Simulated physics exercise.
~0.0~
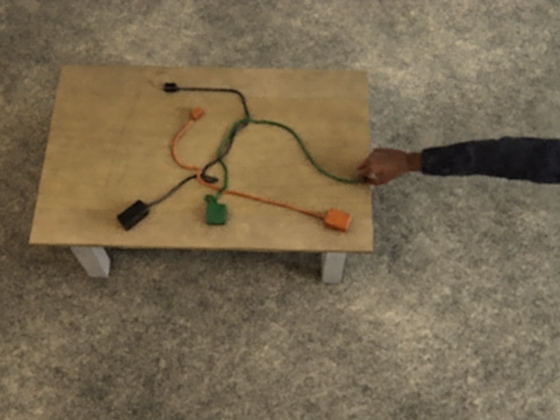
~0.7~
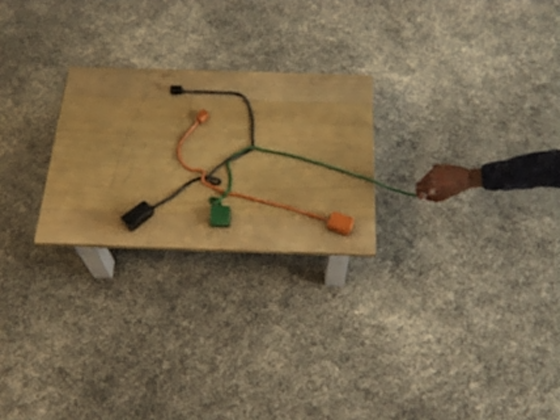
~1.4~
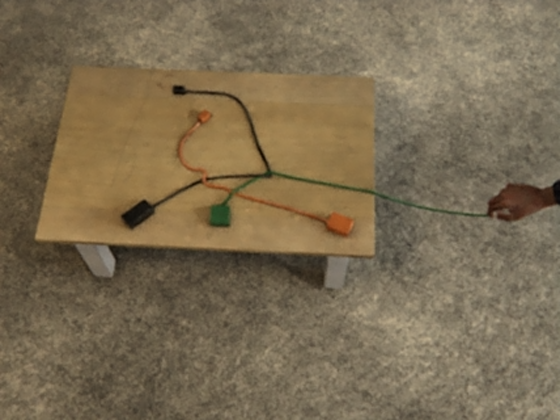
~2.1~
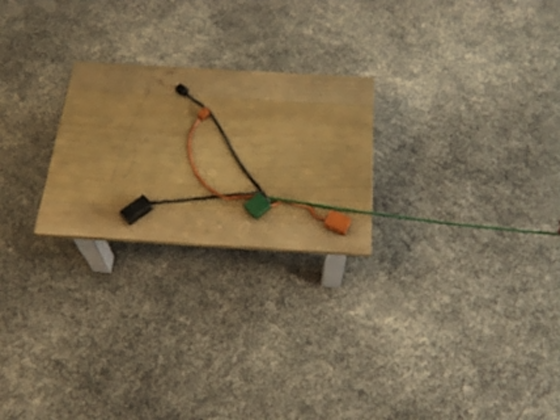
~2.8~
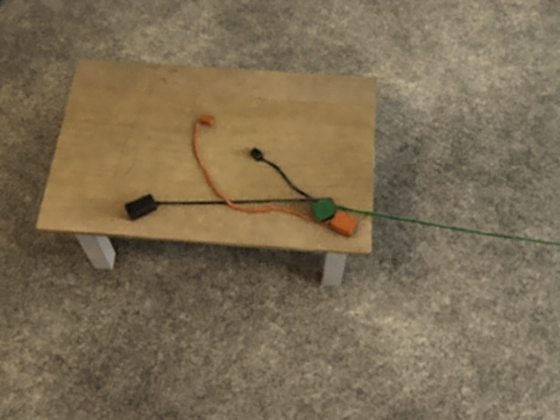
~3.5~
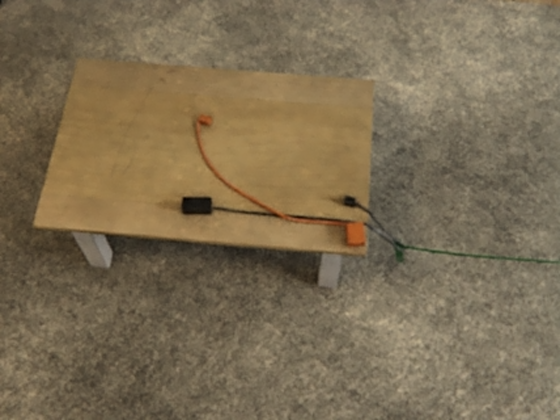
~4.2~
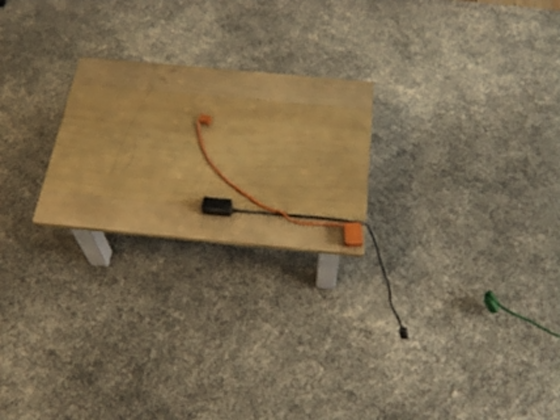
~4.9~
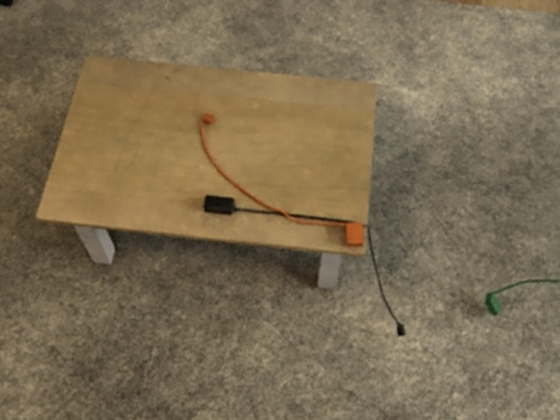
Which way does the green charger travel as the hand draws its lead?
It moves to the right, sliding across the tabletop and over the right edge.
